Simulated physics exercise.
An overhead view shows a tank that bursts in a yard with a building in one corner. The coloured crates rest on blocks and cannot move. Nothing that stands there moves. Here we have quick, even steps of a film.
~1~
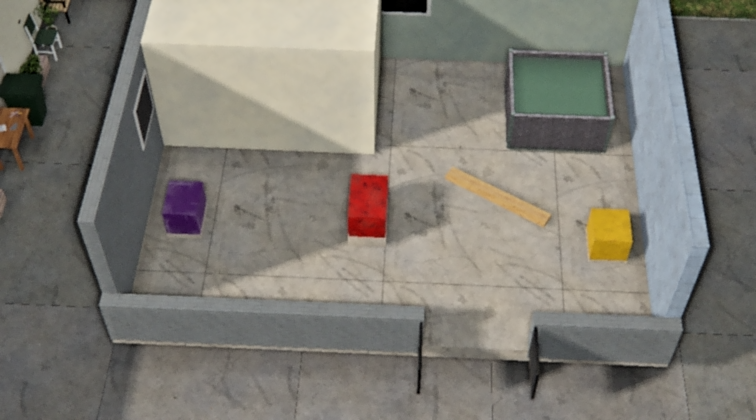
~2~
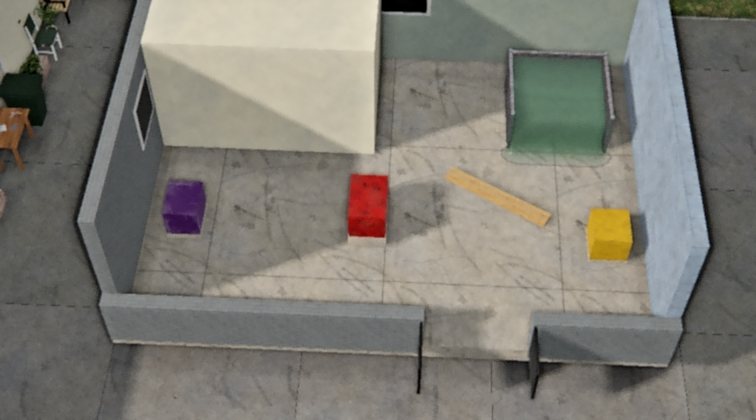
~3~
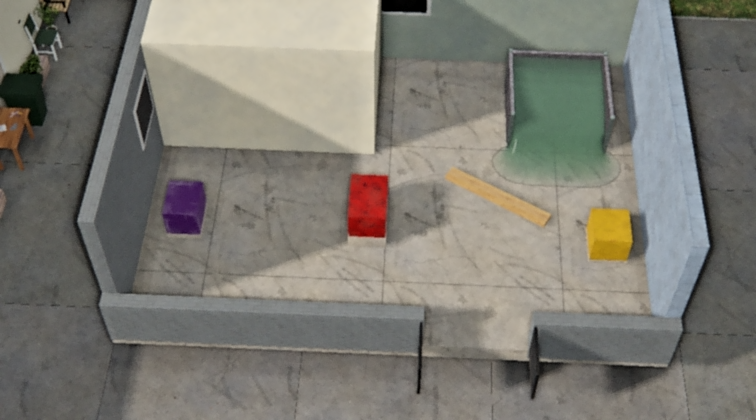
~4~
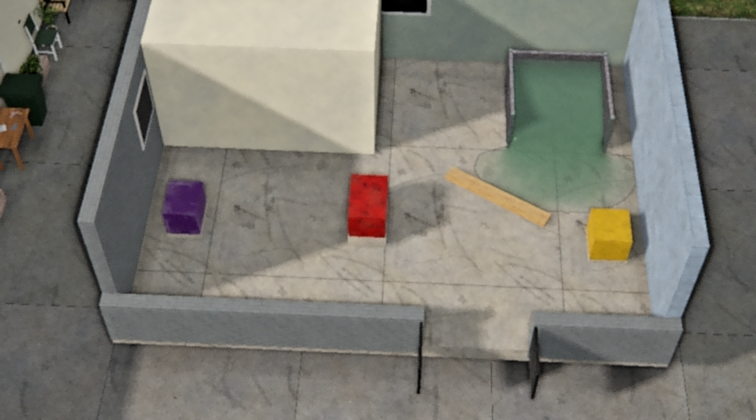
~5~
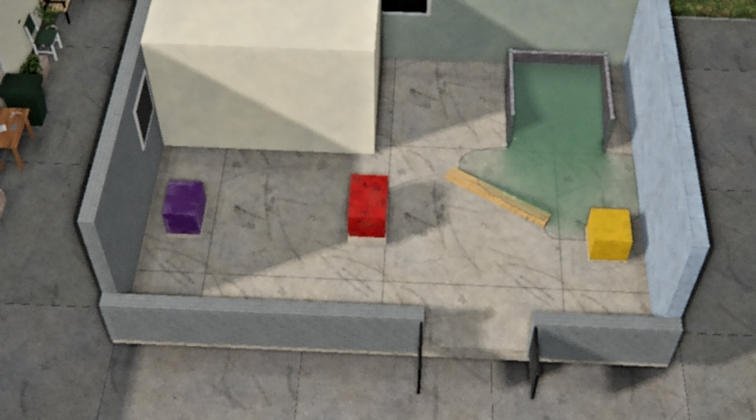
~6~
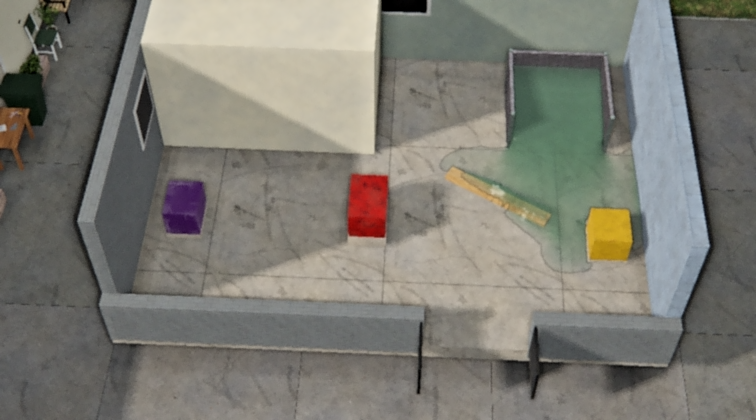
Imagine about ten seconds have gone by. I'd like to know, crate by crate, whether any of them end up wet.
As I see it, the purple crate is going to stay free of water; the red crate is going to stay free of water; the yellow crate is going to get water on it.
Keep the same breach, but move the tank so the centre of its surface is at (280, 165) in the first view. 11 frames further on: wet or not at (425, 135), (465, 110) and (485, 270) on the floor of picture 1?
As listed: Dry, clear, flooded.
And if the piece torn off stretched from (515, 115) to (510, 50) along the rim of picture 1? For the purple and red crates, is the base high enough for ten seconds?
Purple: Overtopped; red: Overtopped.
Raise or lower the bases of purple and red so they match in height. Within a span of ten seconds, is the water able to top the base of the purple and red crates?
The purple crate holds out and the red crate holds out.
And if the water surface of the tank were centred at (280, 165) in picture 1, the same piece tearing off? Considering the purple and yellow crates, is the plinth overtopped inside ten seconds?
I'd say purple gets hit and yellow gets hit.
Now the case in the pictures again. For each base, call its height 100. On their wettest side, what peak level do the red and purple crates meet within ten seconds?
30 and 70 %, roughly.
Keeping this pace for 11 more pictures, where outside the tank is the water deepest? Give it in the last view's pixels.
It will be deepest around (647, 343).
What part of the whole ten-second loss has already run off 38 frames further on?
It would be around 85 %.
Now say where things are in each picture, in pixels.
In the first picture, the water tank at (560, 87) is whole and still.
In the second picture, the front is at (505, 150), out from the gap at (558, 136).
In the third picture, the front is at (499, 168), out from the gap at (558, 139).
In the fourth picture, water pours out at (558, 140) and has run to (489, 185).
In the fifth picture, the front is at (583, 235), out from the gap at (557, 141).
In the sixth picture, the front is at (568, 269), out from the gap at (557, 141).
A moment on, water covers 30 % of the floor; the purple crate not reached, the red crate not reached, the yellow crate water round its plinth.
Next, water covers 40 % of the floor; the purple crate not reached, the red crate water round its plinth, the yellow crate water round its plinth.
Then, water covers 50 % of the floor; the purple crate not reached, the red crate water round its plinth, the yellow crate water round its plinth.
Later, water covers 75 % of the floor; the purple crate not reached, the red crate water round its plinth, the yellow crate water round its plinth.
In the end, water covers 95 % of the floor; the purple crate stayed above the water, the red crate stayed above the water, the yellow crate was topped.
